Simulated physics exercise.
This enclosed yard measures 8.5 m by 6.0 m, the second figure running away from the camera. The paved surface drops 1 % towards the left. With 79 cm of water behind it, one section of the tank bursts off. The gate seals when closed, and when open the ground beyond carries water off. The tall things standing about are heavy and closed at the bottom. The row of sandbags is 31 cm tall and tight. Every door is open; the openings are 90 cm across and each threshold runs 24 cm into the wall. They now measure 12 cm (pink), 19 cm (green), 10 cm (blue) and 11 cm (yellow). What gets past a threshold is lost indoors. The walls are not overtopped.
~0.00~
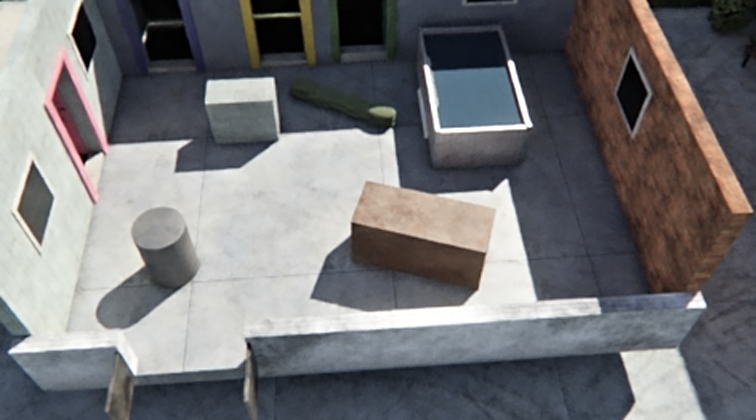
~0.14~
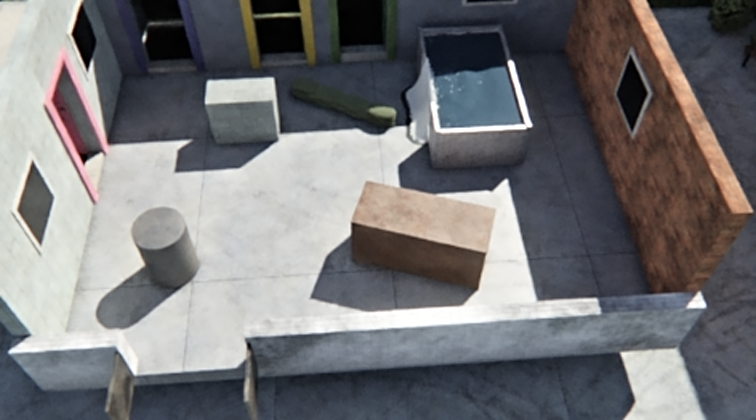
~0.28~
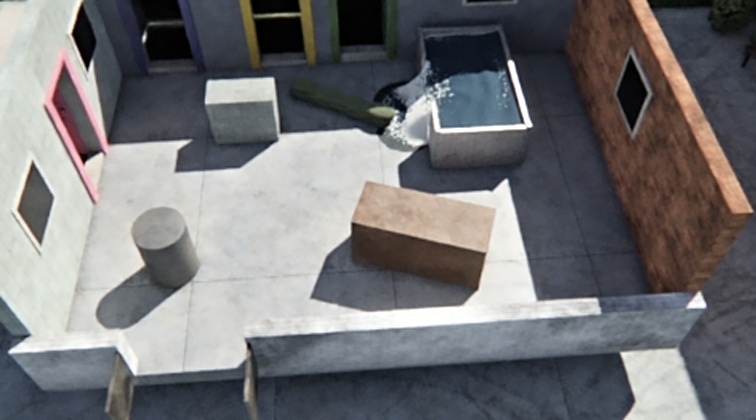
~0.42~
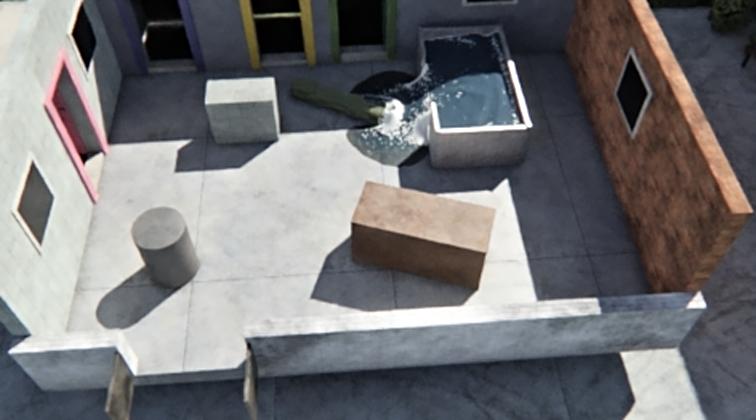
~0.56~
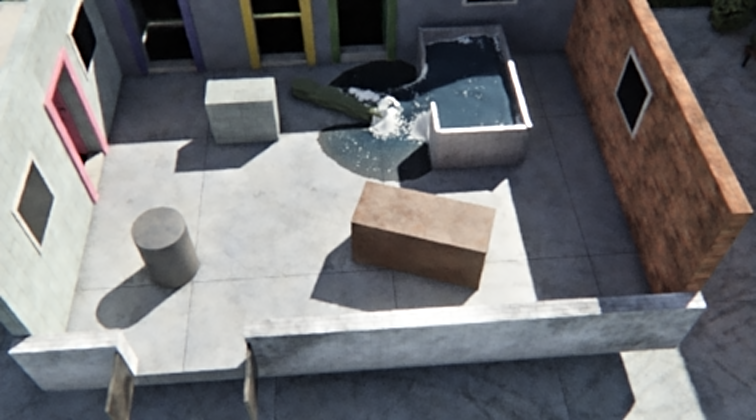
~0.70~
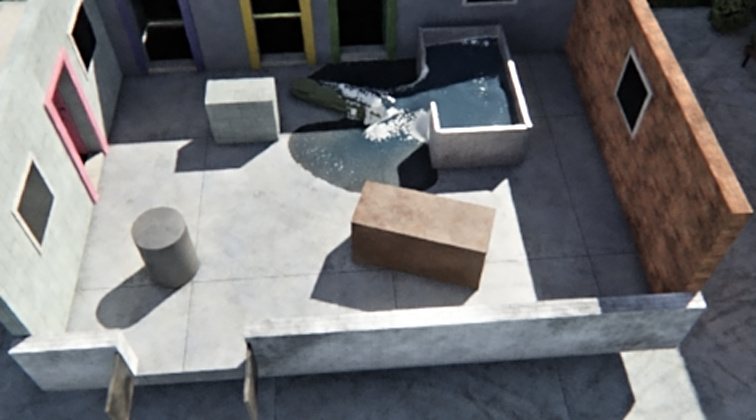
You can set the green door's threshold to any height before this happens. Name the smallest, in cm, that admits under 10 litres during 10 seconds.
About 32 cm.
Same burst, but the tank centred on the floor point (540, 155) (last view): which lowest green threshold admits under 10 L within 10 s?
About 14.5 cm.
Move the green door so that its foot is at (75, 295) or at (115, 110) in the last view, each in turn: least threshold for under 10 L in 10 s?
About 12.5 and 23 cm.
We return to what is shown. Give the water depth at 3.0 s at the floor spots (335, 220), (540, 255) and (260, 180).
In that order: 4, 0 and 3 cm.
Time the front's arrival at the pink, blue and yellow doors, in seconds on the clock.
Pink 2.4 s, blue 1.4 s, yellow 0.9 s.
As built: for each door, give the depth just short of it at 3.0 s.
Depths in cm: Pink 14, green 23, blue 5, yellow 18.
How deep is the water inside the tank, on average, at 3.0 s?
Some 27 cm.
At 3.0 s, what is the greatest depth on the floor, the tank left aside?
Up to some 28 cm.
After 1.4 s water covers 30 % of the floor, deepest (48 cm) near (332, 64); 25 cm at the green door, 3 litres in over its 19 cm threshold.
After 3.0 s water covers 60 % of the floor, deepest (28 cm) near (405, 120); 23 cm at the green door, 71 litres in over its 19 cm threshold.
After 10.0 s water covers 80 % of the floor, deepest (12 cm) near (62, 352); 7 cm at the green door, 88 litres in over its 19 cm threshold.
At the green door as built, the water arrived by 0.7 s and peaked near 27 cm at 1.6 s.
Run again over the same 10 s with other heights there, 24 litres in over 27.5 cm, 2 litres over 37.5 cm. The limit of 10 litres is kept from about 32 cm up.
